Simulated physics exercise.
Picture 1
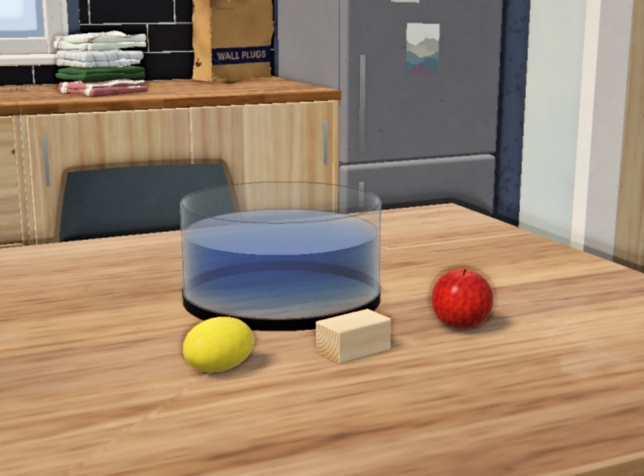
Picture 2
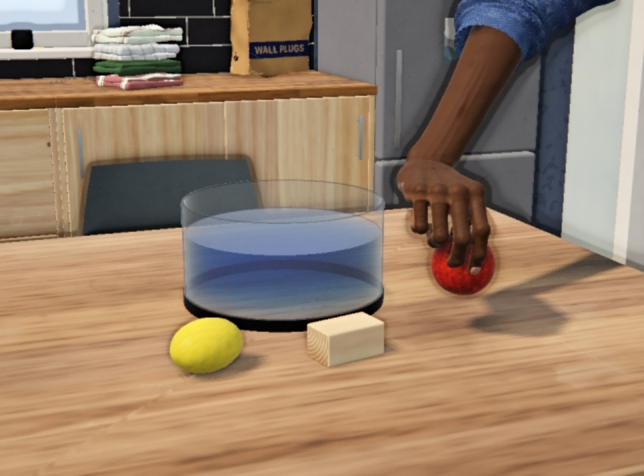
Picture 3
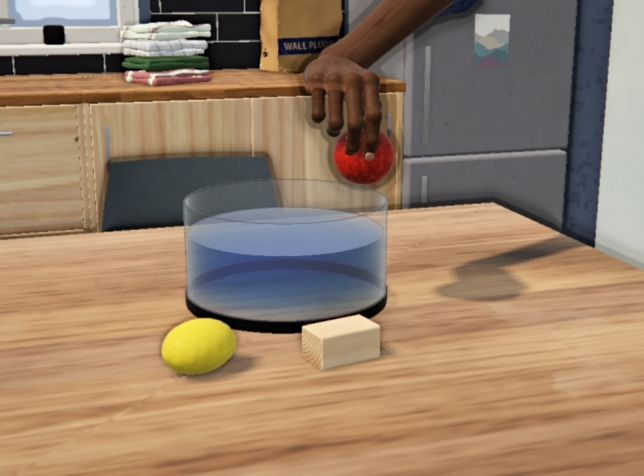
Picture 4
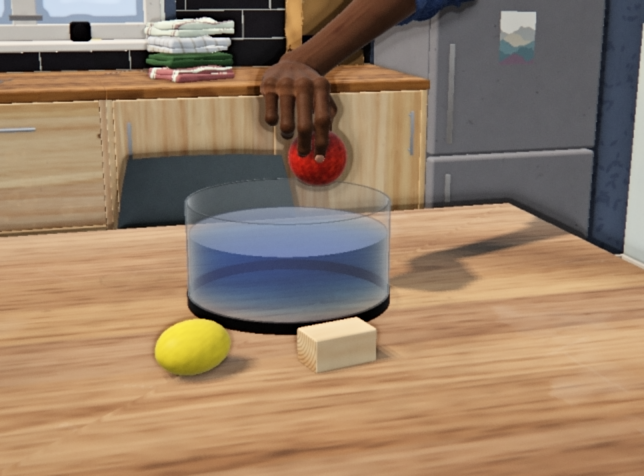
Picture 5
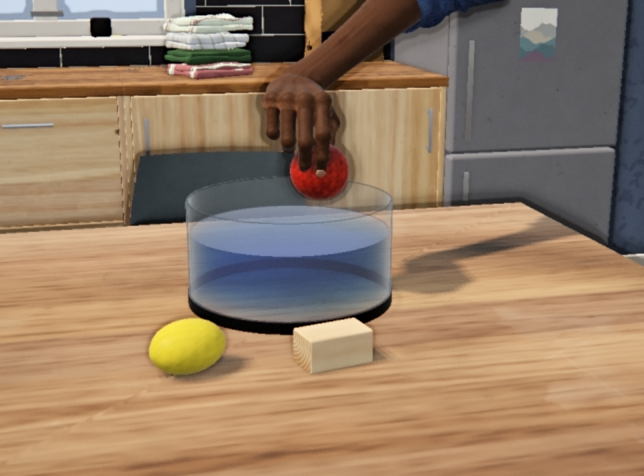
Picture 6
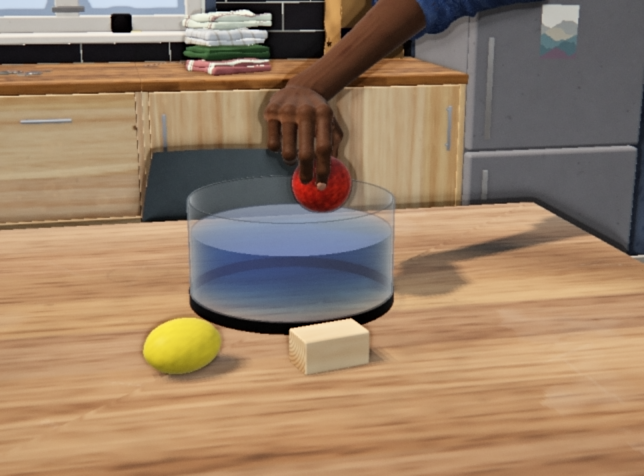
A hand lifts a red apple from the table and lowers it over a water basin.
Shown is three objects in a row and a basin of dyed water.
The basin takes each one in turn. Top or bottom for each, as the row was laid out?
Starting at the left, it rides the liquid, then it rides the liquid, then it rides the liquid.
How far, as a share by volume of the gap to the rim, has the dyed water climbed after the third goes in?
I'd say around 20 in a hundred.
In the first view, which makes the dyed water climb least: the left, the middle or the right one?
You want the central body.
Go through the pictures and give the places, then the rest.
The first frame shows the row from the left; lemon (219, 345); wooden block (354, 336); apple (462, 299).
The second frame shows a hand picks up the apple; apple (463, 264); wooden block (346, 339).
In the third frame, it is carried over; apple (364, 155); lemon (199, 346).
In the fourth frame, it is above the basin; apple (318, 157); wooden block (337, 345).
The fifth frame shows it comes down; apple (320, 171); lemon (188, 346).
In the sixth frame, it is just over the surface; lemon (183, 346); wooden block (329, 346); apple (322, 183).
A moment on, the apple stays afloat.
Further on, the wooden block stays afloat.
When it is over, the lemon stays afloat; afloat, lemon, wooden block and apple.
